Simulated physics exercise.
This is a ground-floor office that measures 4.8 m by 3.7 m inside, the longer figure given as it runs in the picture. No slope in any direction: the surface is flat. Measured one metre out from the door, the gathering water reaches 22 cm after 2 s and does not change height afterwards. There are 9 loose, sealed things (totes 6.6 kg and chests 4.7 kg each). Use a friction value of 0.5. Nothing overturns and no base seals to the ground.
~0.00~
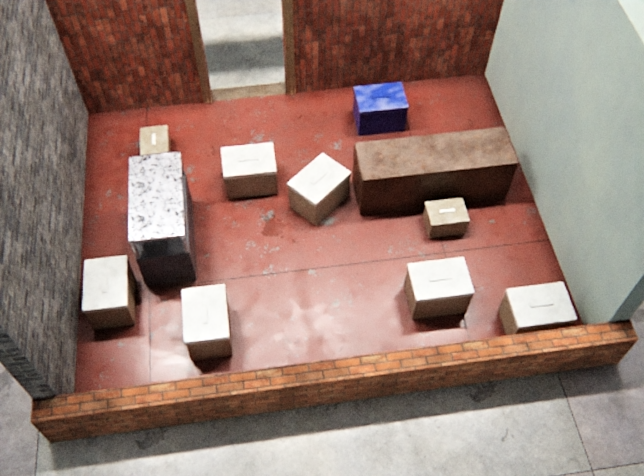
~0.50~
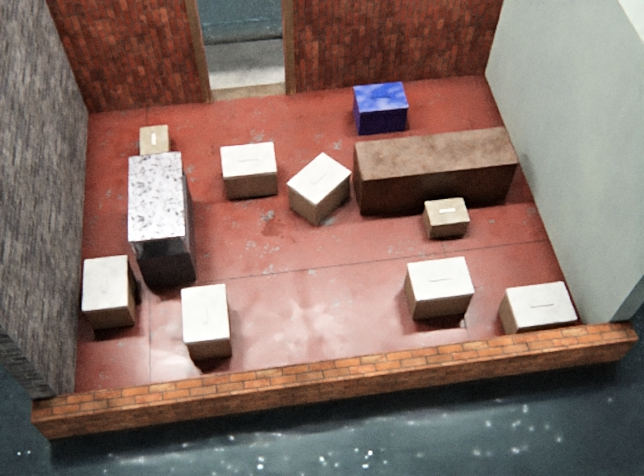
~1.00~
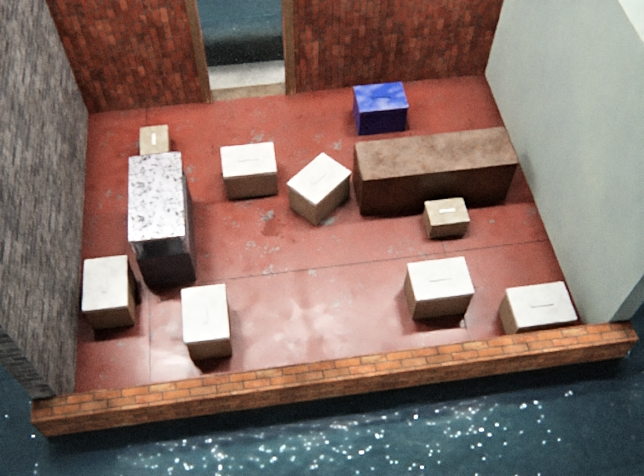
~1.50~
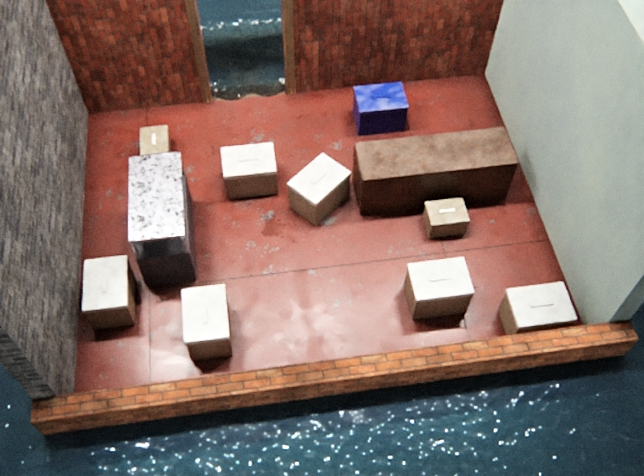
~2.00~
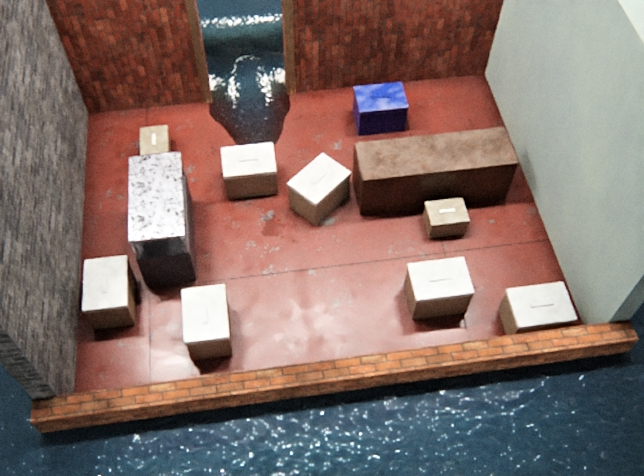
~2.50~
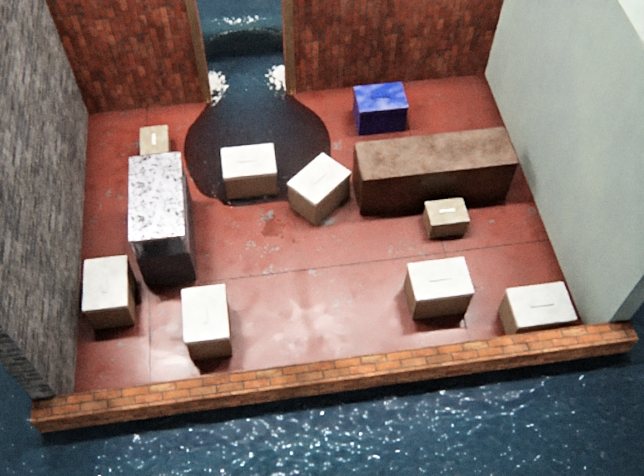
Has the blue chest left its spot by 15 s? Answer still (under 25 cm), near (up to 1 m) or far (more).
Near.
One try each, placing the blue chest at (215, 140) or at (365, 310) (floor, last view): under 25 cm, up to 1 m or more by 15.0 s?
First try: It covers a big distance; second try: It covers a big distance.
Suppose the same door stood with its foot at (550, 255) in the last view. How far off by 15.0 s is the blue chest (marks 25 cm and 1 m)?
You'd see the blue chest wander off a long way.
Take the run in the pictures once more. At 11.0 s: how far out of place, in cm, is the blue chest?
About 20 cm.
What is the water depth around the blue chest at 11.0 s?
Near 3 cm deep.
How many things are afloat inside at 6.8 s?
The count is 6.
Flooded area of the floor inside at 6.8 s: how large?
About 16 m2 is covered.
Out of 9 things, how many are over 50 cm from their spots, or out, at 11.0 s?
The number I get is 6.
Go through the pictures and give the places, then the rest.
The first frame shows the blue chest at (381, 97) rests on the ground; water covers 0.0 m2; 0 of 9 have shifted.
The second frame shows the blue chest at (381, 97) rests on the ground; 0.0 m2 under water; 0 of 9 have shifted.
The third frame shows the blue chest at (381, 97) rests on the ground; water covers 0.0 m2; 0 of 9 have shifted.
The fourth frame shows the blue chest at (381, 97), on the bottom; 0.0 m2 under water; 0 of 9 have shifted.
The fifth frame shows the blue chest at (381, 97) rests on the ground; 0.6 m2 under water; 0 of 9 have shifted.
The sixth frame shows the blue chest at (381, 97) rests on the ground; 2.1 m2 under water; 0 of 9 have shifted.
After 3.5 s the blue chest is near (381, 97), 0.0 m from its start, aground; 1 afloat.
After 6.8 s the blue chest is near (381, 97), 0.0 m from its start, aground; 6 afloat.
After 11.0 s the blue chest is near (384, 106), 0.2 m from its start, afloat; 9 afloat.
After 15.0 s the blue chest is near (414, 125), 0.6 m from its start, afloat; 9 afloat.
